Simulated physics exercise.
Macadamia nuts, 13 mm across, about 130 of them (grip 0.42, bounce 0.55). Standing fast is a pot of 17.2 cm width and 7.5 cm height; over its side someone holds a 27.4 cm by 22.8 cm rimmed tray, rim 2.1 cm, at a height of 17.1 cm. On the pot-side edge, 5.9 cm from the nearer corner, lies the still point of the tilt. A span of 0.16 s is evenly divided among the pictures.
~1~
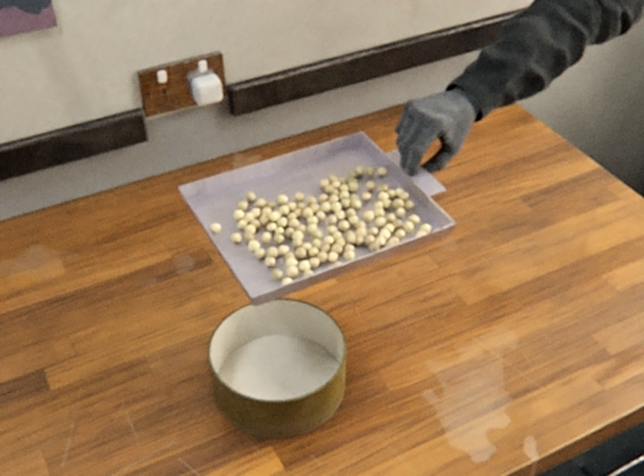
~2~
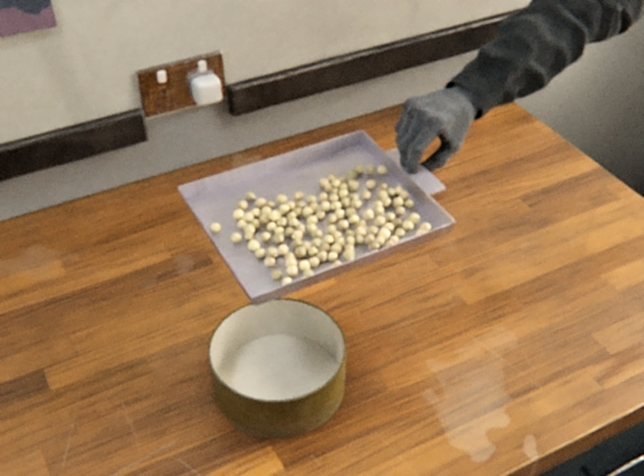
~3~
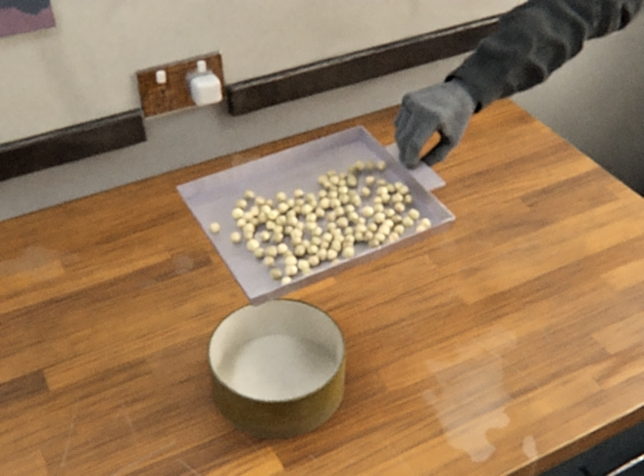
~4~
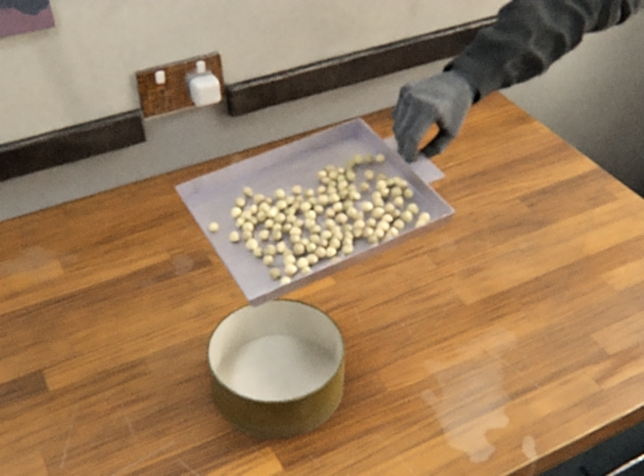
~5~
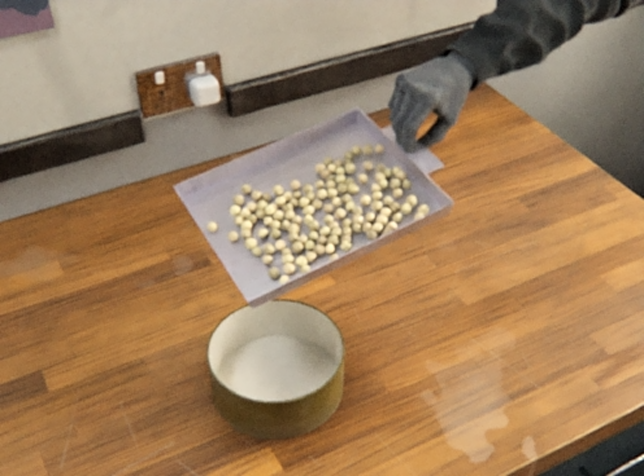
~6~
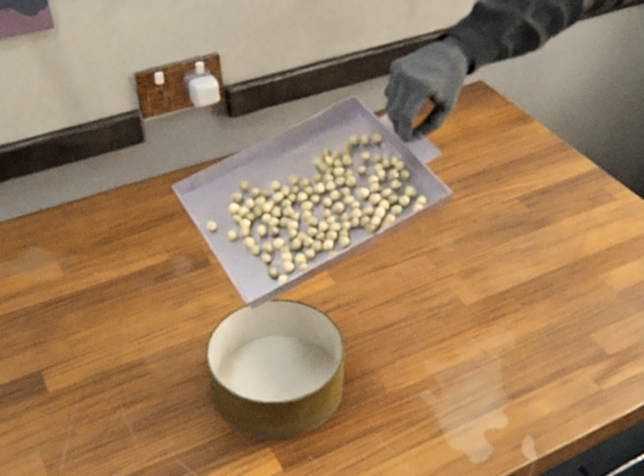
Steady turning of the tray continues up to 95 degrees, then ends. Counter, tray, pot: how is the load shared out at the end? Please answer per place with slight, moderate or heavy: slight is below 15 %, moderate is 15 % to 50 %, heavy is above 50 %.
Per place: Counter heavy, left on the tray slight, pot moderate.
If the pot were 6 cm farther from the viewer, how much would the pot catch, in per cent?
Expect something close to 10 per cent.
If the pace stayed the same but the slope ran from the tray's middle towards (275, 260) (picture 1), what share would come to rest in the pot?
Something like 65 per cent of the pieces.
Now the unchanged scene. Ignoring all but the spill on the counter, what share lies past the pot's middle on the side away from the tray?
Near 100 in a hundred.
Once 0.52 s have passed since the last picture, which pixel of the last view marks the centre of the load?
Approx. (215, 274).
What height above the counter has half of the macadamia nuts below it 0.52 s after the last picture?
Roughly 18 cm above the counter.
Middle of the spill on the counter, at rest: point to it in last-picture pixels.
About (141, 422).
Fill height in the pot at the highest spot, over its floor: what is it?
Around 1.5 cm above the floor.
Then, 0.31 s after the last picture, tilt 53 degrees; the tray holds 100 %, the pot 0 %.
Then, 0.52 s after the last picture, tilt 80 degrees; the tray holds 80 %, the pot 0 %.
Then, 0.85 s after the last picture, tilt 95 degrees; the tray holds 5 %, the pot 15 %.
In the end, counter 75 %, tray 0 %, pot 25 %.
